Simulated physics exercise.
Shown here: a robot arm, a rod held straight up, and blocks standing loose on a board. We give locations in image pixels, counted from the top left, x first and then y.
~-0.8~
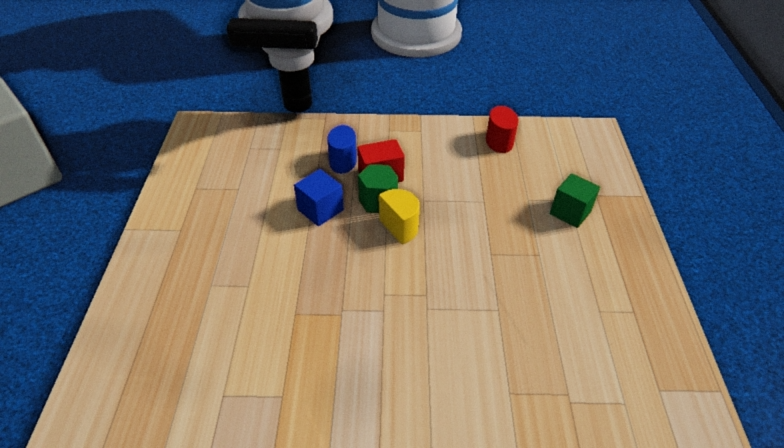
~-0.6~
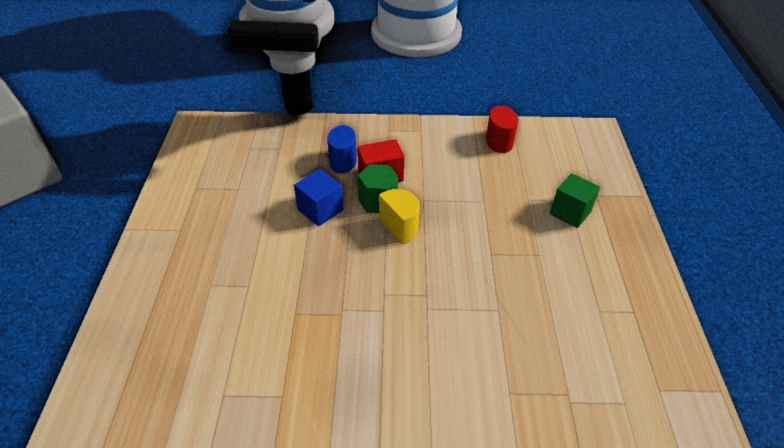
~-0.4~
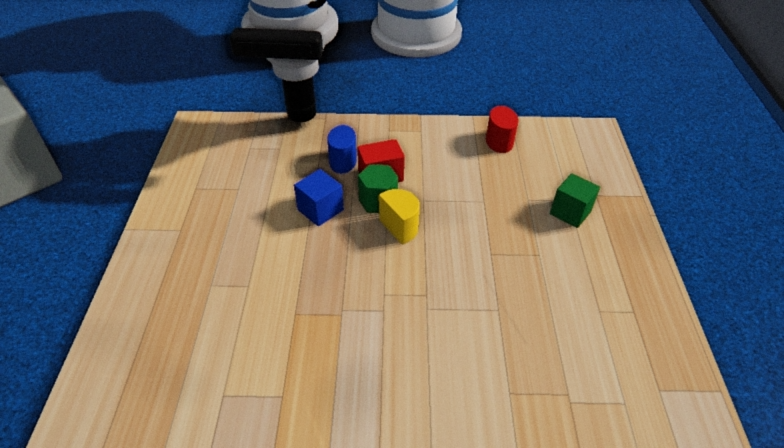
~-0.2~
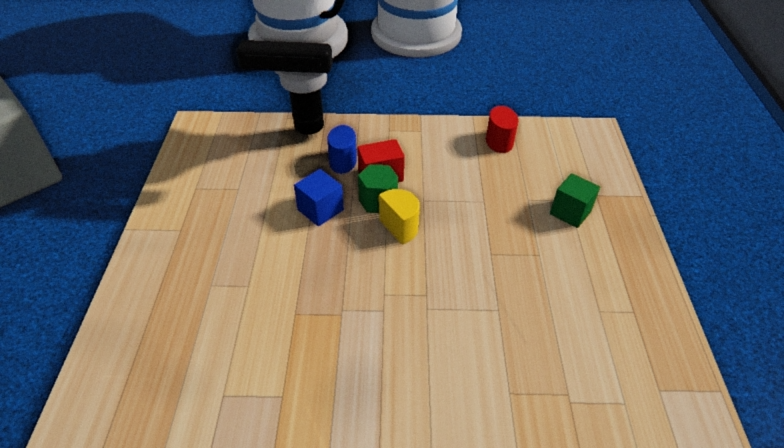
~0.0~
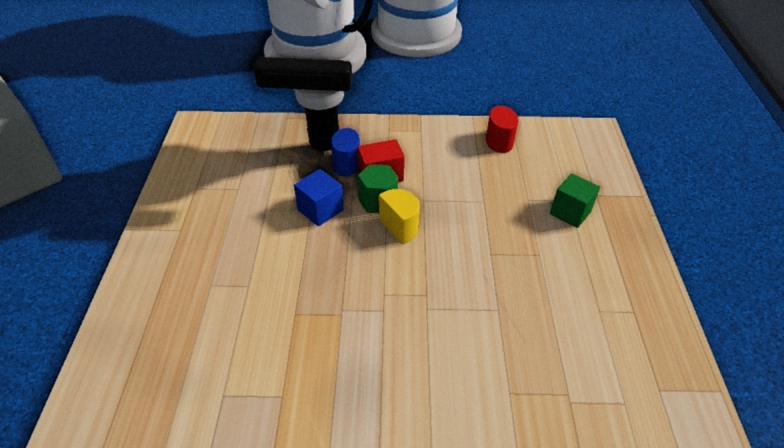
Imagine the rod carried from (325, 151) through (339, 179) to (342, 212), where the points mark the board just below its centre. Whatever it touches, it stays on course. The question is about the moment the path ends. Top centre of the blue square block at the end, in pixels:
For the centre of its top, I'd go with (306, 198).
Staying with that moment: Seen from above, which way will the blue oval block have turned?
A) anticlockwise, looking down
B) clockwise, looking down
I choose A.
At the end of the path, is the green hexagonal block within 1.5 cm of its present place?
Going by the path, no.
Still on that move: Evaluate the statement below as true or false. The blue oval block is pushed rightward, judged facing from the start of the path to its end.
False - the claim does not hold.
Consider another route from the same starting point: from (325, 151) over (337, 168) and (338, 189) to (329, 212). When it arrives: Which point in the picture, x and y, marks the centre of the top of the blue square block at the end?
So, by the moment the path ends, you'll find the top centre of the blue square block at (301, 206).
What follows on the original path. One third of the way, rod (334, 161); blue oval block (359, 157); green hexagonal block (381, 178); red oblong block (394, 153).
Two thirds of the way, rod (342, 181); blue oval block (373, 169), turned 30° anticlockwise; green hexagonal block (396, 192), turned 30° clockwise; red oblong block (402, 155), turned 15° anticlockwise; yellow D-shaped block (414, 216), turned 20° anticlockwise.
At the end, rod (341, 204); blue square block (306, 198), turned 25° clockwise; blue oval block (375, 171), turned 35° anticlockwise; green hexagonal block (399, 193), turned 35° clockwise; red oblong block (403, 155), turned 15° anticlockwise; yellow D-shaped block (416, 218), turned 20° anticlockwise.
